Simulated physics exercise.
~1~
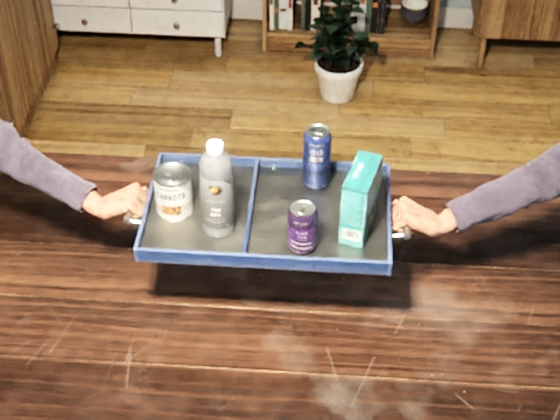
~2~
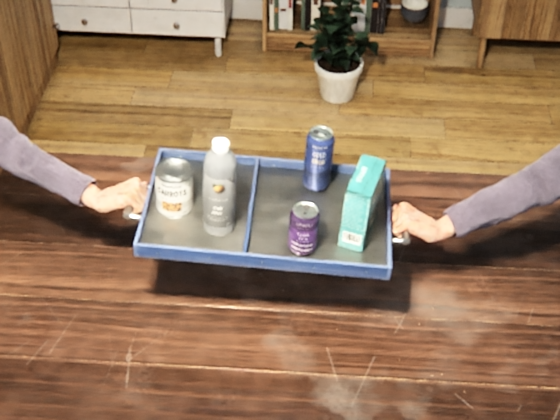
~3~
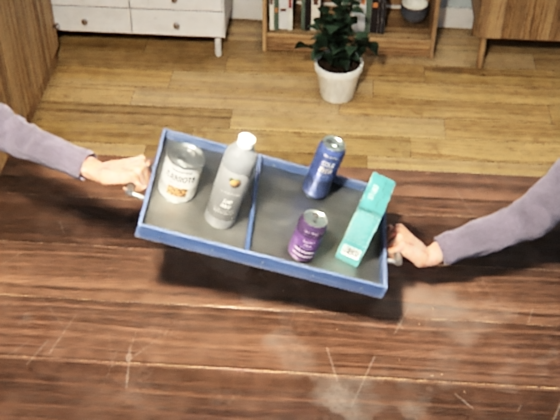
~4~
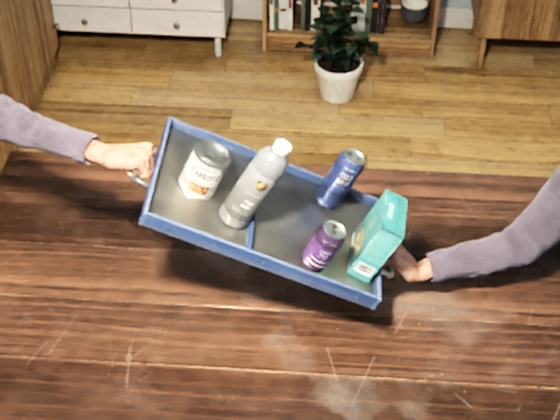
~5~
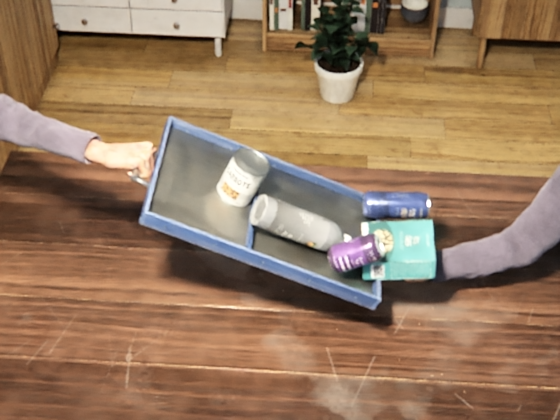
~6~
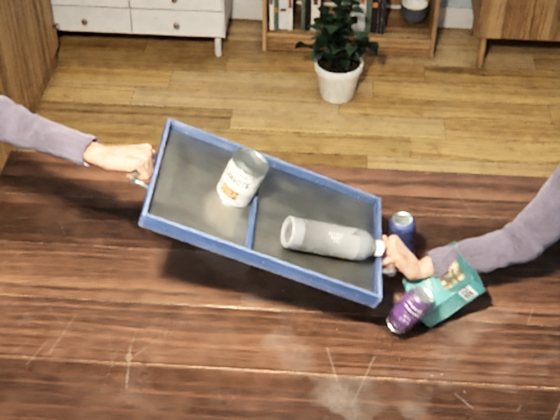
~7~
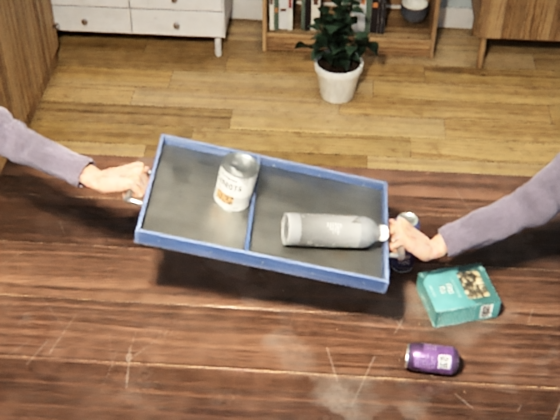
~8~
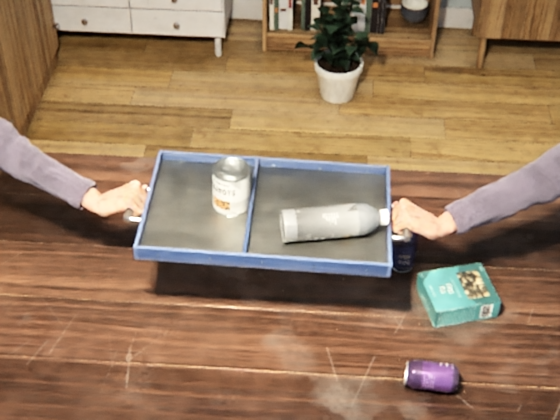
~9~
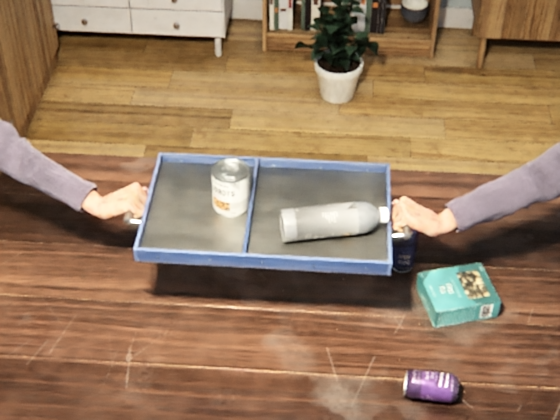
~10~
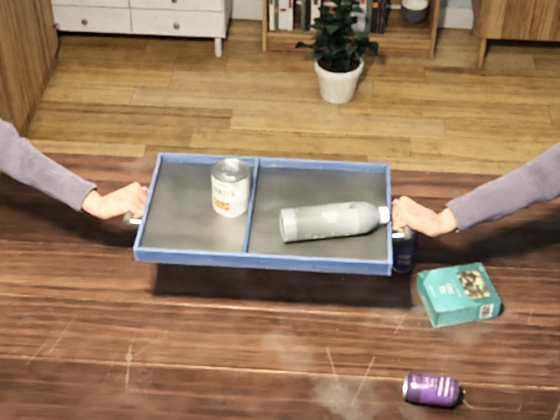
A blue-rimmed tray, split by a cross bar, is held by two hands above a dark wooden surface, seen from above, with a potted plant behind. A white tin and grey bottle stand on the left, a blue can, purple can and turquoise packet on the right. The right hand lowers its side and everything leans, then the bottle topples across the bar. Both cans and the packet tumble off the right edge while the tin slides to the bar. The tray is levelled, with the tin upright, the bottle lying down and the fallen items below.
